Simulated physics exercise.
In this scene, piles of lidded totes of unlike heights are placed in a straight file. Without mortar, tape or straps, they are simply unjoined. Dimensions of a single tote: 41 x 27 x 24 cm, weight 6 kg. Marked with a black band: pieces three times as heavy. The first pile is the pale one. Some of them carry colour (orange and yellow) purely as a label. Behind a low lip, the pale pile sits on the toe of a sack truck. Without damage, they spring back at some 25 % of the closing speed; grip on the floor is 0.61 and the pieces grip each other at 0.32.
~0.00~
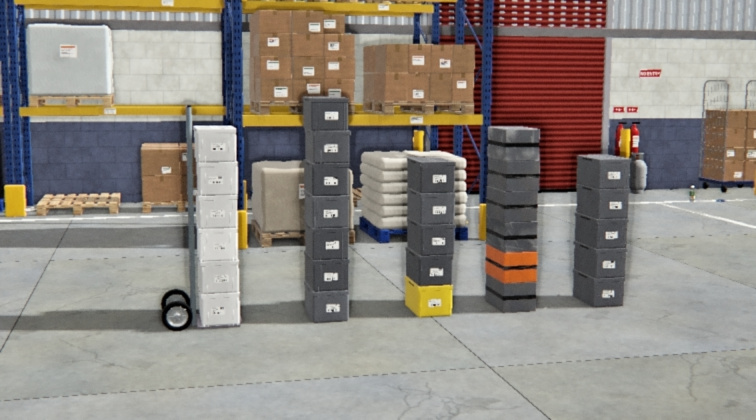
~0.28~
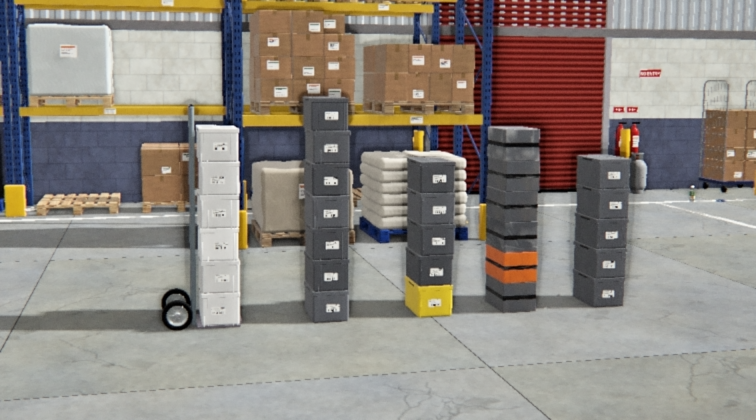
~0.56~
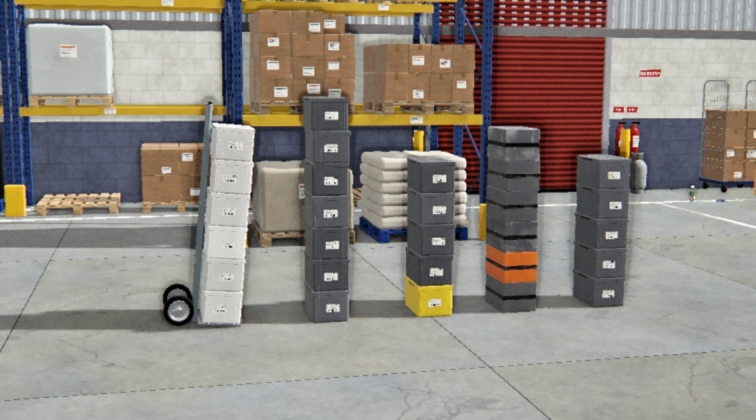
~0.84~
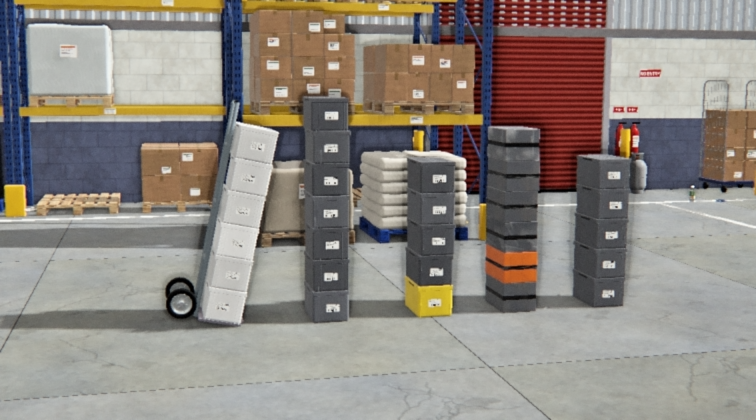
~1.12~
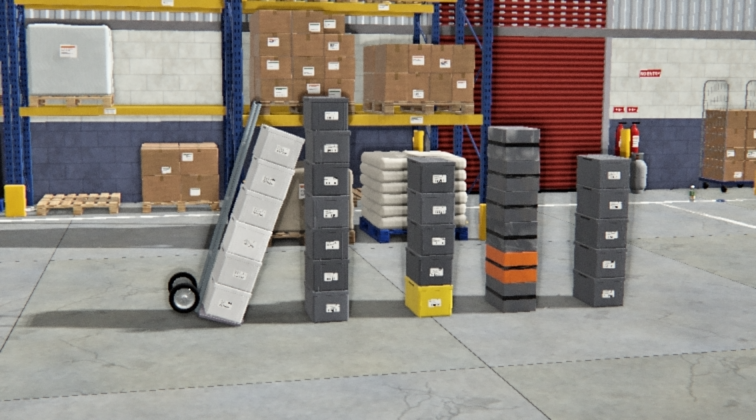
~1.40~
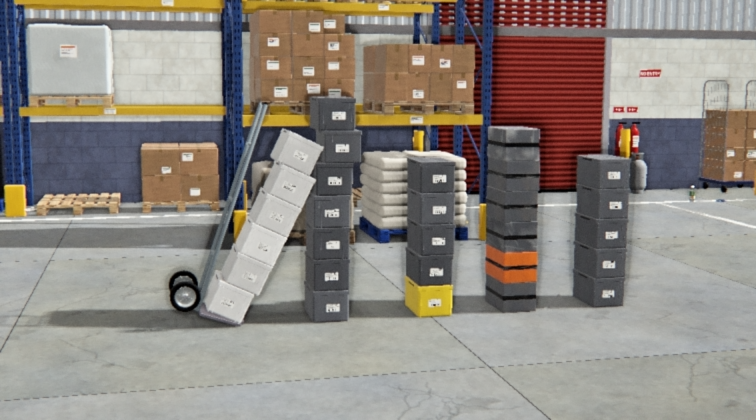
A pale stack of totes on a sack truck leans right against a grey stack.
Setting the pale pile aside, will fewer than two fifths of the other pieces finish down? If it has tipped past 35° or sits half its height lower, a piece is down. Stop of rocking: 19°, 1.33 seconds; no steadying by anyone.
No, over two fifths.
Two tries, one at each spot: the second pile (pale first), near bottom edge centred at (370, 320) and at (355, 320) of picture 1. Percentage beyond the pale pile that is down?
Roughly 90 per cent in the first try and 90 per cent in the second.
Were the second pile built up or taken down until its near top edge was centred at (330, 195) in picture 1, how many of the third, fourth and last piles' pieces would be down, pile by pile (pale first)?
Third 0, fourth 0, last 0.
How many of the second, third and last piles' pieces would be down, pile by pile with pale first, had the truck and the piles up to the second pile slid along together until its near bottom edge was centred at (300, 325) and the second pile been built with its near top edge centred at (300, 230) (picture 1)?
Counts down - second: 2; third: 0; last: 0.
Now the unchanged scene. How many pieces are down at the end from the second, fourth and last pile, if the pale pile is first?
Counting each pile, the second has 7, the fourth 6 and the last 5.
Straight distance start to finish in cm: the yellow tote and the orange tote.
Yellow 10, orange 50.
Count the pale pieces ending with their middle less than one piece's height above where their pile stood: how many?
I count 2 in total.
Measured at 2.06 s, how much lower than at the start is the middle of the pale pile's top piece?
20 cm.
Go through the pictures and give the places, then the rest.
In the first picture (we follow the side turned to the camera), truck frame (190, 152) 0° forward; yellow tote (435, 302); orange tote (521, 268); no other piece has moved.
In the second picture, truck frame (192, 151) 1° forward; orange tote (521, 268).
In the third picture, truck frame (207, 148) 5° forward, top of the pale pile leaning 5°; orange tote (521, 268); no other piece has moved.
In the fourth picture, truck frame (229, 146) 12° forward, top of the pale pile leaning 12°; orange tote (521, 268); no other piece has moved.
In the fifth picture, truck frame (247, 146) 17° forward, top of the pale pile leaning 20°; orange tote (521, 268); no other piece has moved.
In the sixth picture, truck frame (252, 146) 19° forward, top of the pale pile leaning 26°; orange tote (521, 268); yellow tote (435, 302); 3 stirred so far.
Around 2.06 s, 6 of the pale pile down; none of the 23 other totes down, 7 disturbed.
Around 2.56 s, 6 of the pale pile down; 6 of the 23 other totes down; yellow tote tipped 14°.
Around 3.74 s, 6 of the pale pile down; 18 of the 23 other totes down; yellow tote tipped 44°; orange tote tipped 39°.
Around 4.38 s, 6 of the pale pile down; 23 of the 23 other totes down; orange tote tipped 48°, 17 cm lower; yellow tote tipped 47°.
Finally (5.6 s), 6 of the pale pile down; 23 of the 23 other totes down; orange tote tipped 50°, 17 cm lower; yellow tote tipped 48°. That is 100 per cent. Seen by the last camera, middles, orange tote near (571, 282), yellow tote near (445, 287).
